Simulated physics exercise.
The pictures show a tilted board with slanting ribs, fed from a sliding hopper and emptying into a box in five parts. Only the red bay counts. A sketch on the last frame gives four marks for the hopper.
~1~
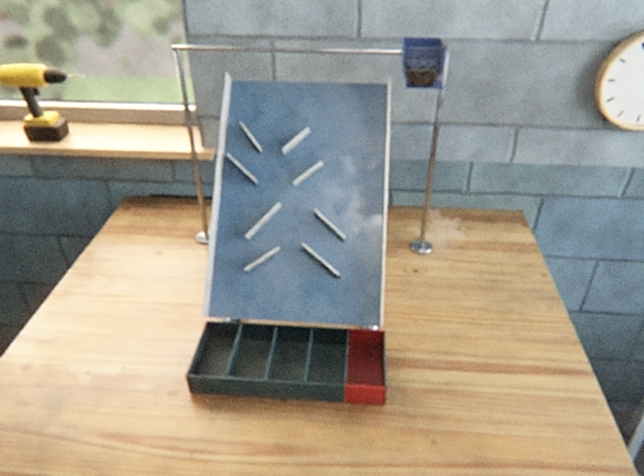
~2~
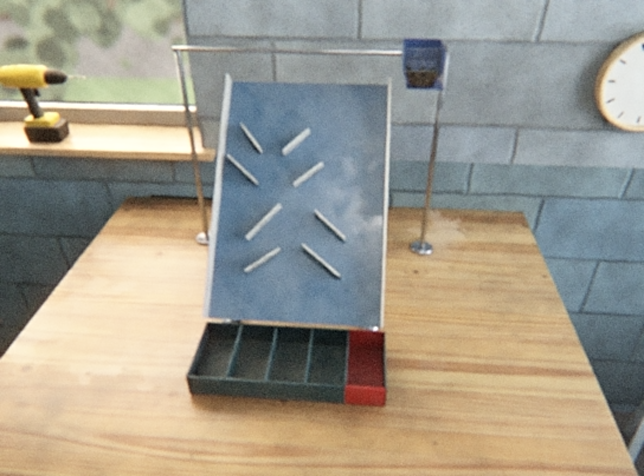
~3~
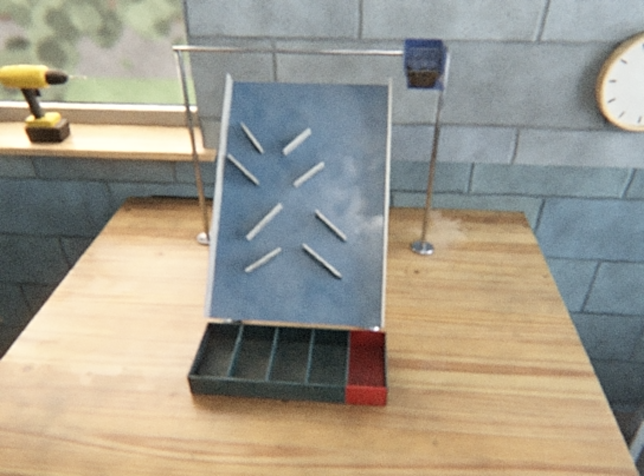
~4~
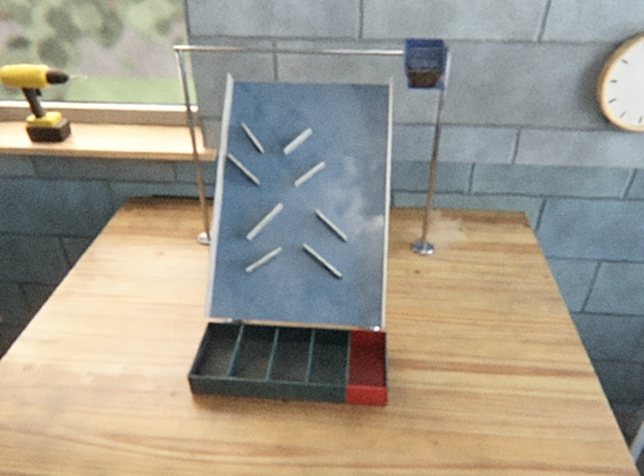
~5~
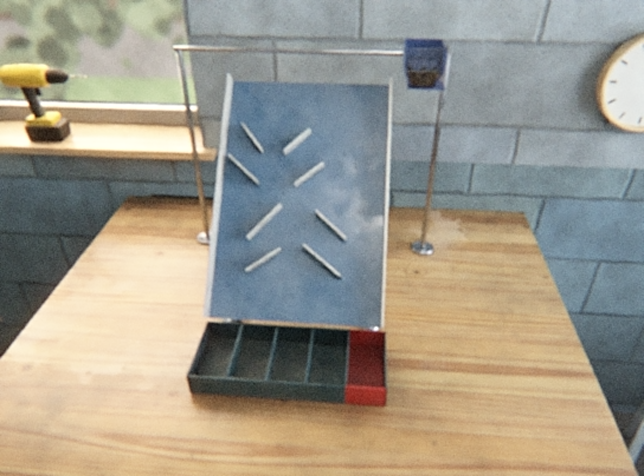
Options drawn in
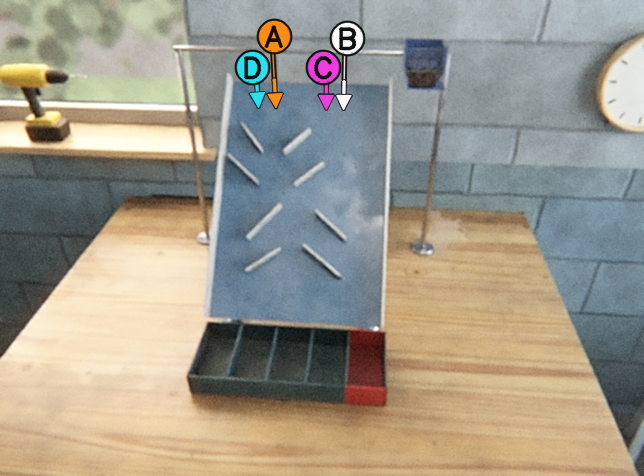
A wooden tabletop stands against a grey-blue block wall, seen from the front and slightly above, with a window at the left. A tilted blue board with pale slanting ribs rises behind a dark green divided box with a red right-hand bay, beneath a rail carrying a small blue hopper, between a yellow drill and a round clock. Nothing visibly moves, and the view stays practically still.
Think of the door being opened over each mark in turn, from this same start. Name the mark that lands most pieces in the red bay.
The answer is mark B.
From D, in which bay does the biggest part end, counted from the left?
It is the first one.
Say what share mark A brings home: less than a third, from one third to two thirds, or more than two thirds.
Less than a third.
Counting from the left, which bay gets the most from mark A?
It is the first one.
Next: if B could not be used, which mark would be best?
Mark C.
On the marked copy, mark A meets the board at (275, 102); mark B meets the board at (343, 104); mark C meets the board at (326, 104); mark D meets the board at (258, 102).
With A, not one piece in the red bay, every piece in other bays.
With B, the larger part in the red bay, roughly a quarter in other bays.
With C, roughly half in the red bay, roughly half in other bays.
With D, about a tenth in the red bay, the larger part in other bays, about a tenth held on the board.
